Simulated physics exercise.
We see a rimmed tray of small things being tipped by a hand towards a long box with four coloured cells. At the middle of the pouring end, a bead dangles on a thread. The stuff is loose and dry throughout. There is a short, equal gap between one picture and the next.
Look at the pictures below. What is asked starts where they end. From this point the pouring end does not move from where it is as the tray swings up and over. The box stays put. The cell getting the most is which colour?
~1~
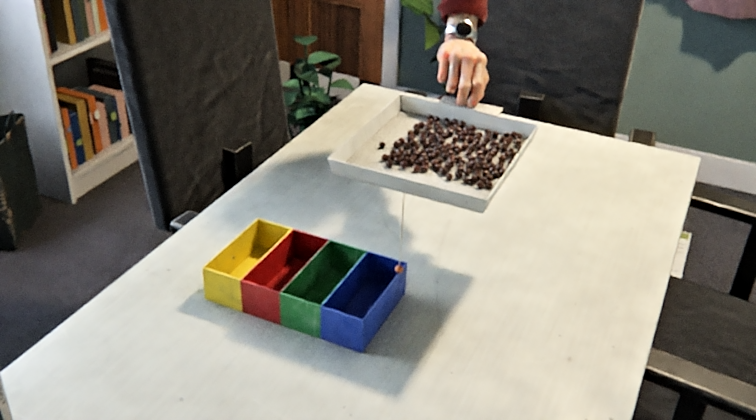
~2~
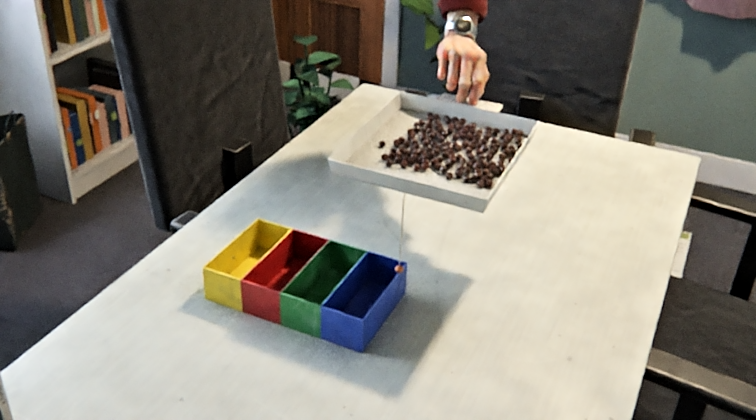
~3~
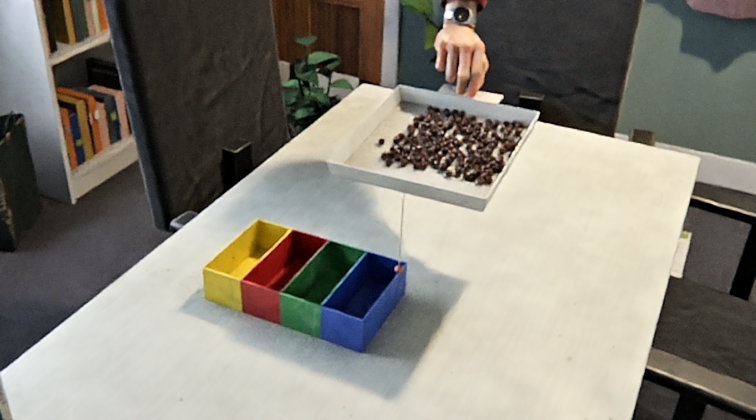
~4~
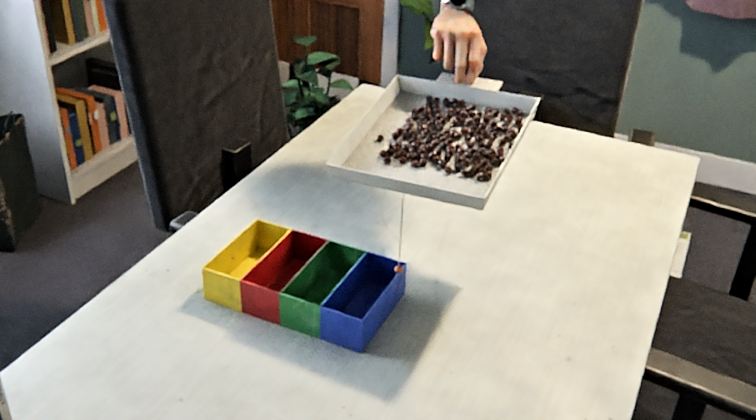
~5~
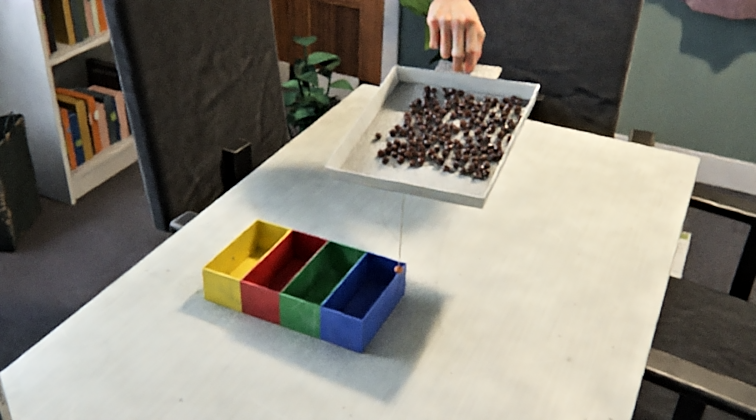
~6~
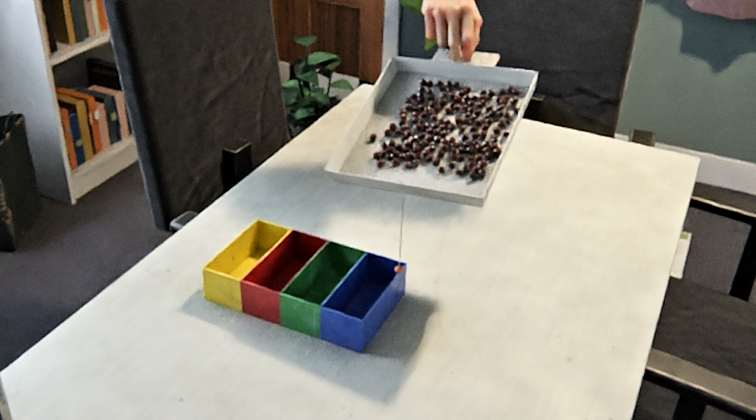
It is green.
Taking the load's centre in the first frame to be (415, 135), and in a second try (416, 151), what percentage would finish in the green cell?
Shares in turn: 70 % and 70 %.
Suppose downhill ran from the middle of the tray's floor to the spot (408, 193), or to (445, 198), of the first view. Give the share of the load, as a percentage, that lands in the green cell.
The first try gives close to 10 percent; the next gives 0 percent.
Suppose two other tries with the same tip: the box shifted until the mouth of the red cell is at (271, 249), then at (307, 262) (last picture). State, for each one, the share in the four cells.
First placement near 80 percent, second near 90 percent.
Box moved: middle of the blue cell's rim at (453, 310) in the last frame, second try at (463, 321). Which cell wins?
One: The cell in yellow. Two: Yellow.
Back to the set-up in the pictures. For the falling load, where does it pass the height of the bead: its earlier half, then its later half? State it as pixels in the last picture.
I'd say around (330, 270) at first, then around (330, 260).
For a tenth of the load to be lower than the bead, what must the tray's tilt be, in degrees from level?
75° or so.
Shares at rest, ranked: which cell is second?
Just behind the top cell comes blue.
Soon, tray tipped steeply; most on the tray; a small part in the green cell; a stray few in the red cell; a small part falling or outside the box.
A while on, tray tipped past a quarter turn; a small part on the tray; about a third in the green cell; about a quarter in the blue cell; a small part in the red cell; a stray few in the yellow cell; about a quarter falling or outside the box.
Towards the end, tray tipped past a quarter turn; about half in the green cell; about a quarter in the blue cell; a small part in the red cell; a stray few in the yellow cell; a small part falling or outside the box.
Finally, tray tipped past a quarter turn; about half in the green cell; about a quarter in the blue cell; a small part in the red cell; a stray few in the yellow cell; a small part outside the box.
